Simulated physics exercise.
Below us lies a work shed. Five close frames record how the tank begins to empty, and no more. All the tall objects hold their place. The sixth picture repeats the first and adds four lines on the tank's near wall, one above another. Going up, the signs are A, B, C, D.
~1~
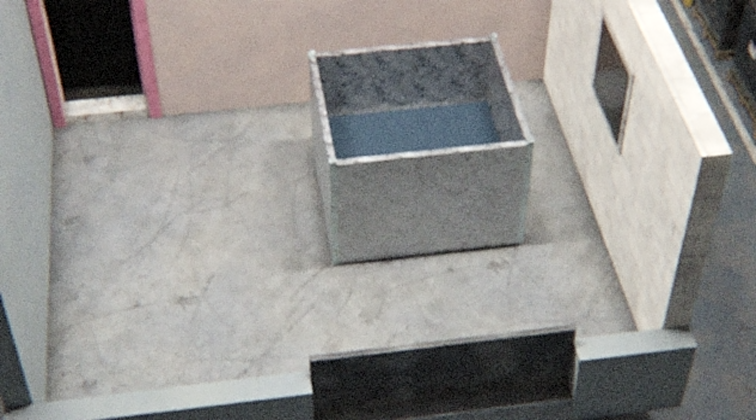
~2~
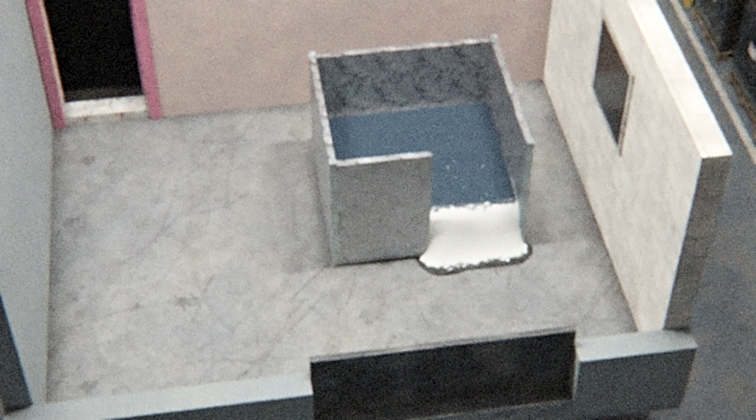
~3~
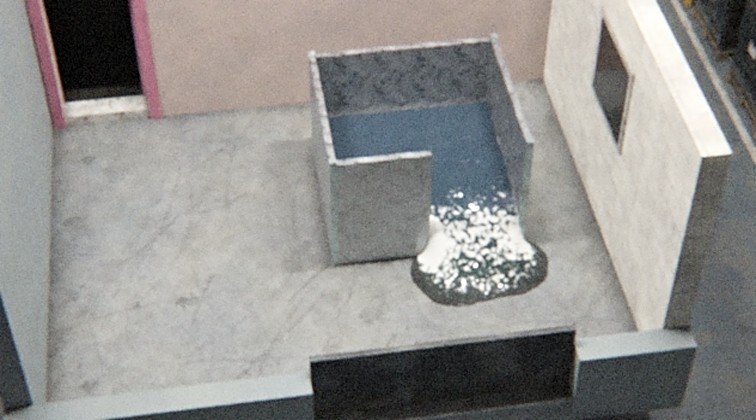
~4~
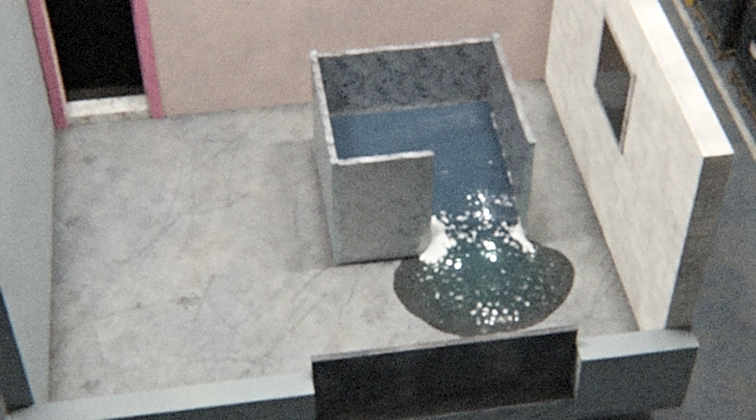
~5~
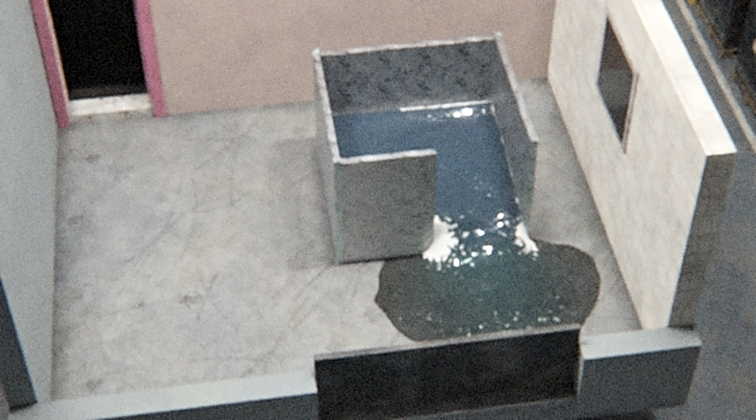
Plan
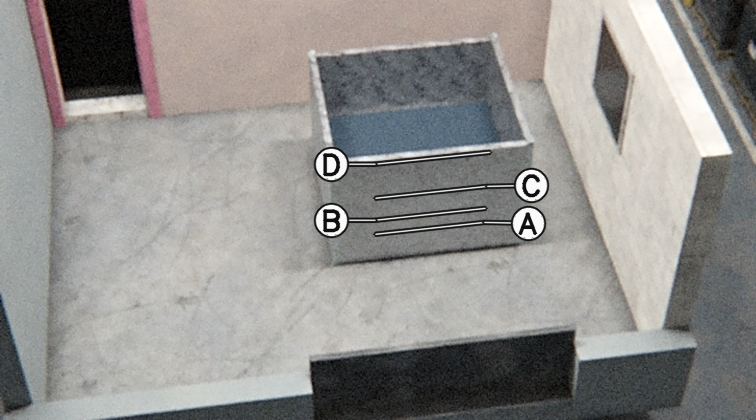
In a work shed, water pours from an opened tank and spreads across the grey floor.
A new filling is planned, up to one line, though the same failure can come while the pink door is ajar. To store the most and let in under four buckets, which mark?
Use line B.
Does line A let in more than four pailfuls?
No.
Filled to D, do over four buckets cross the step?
Yes, that goes wrong.
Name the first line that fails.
That is line C.
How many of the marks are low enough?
Two of them.
On the marked copy, A at (430, 228); B at (430, 214); C at (431, 192); D at (432, 158); from the bottom up A, B, C, D.
With A, nothing gets over.
With B, a splash gets over, under a bucket.
With C, about 9 bucketfuls get in.
With D, dozens of bucketfuls pour in.
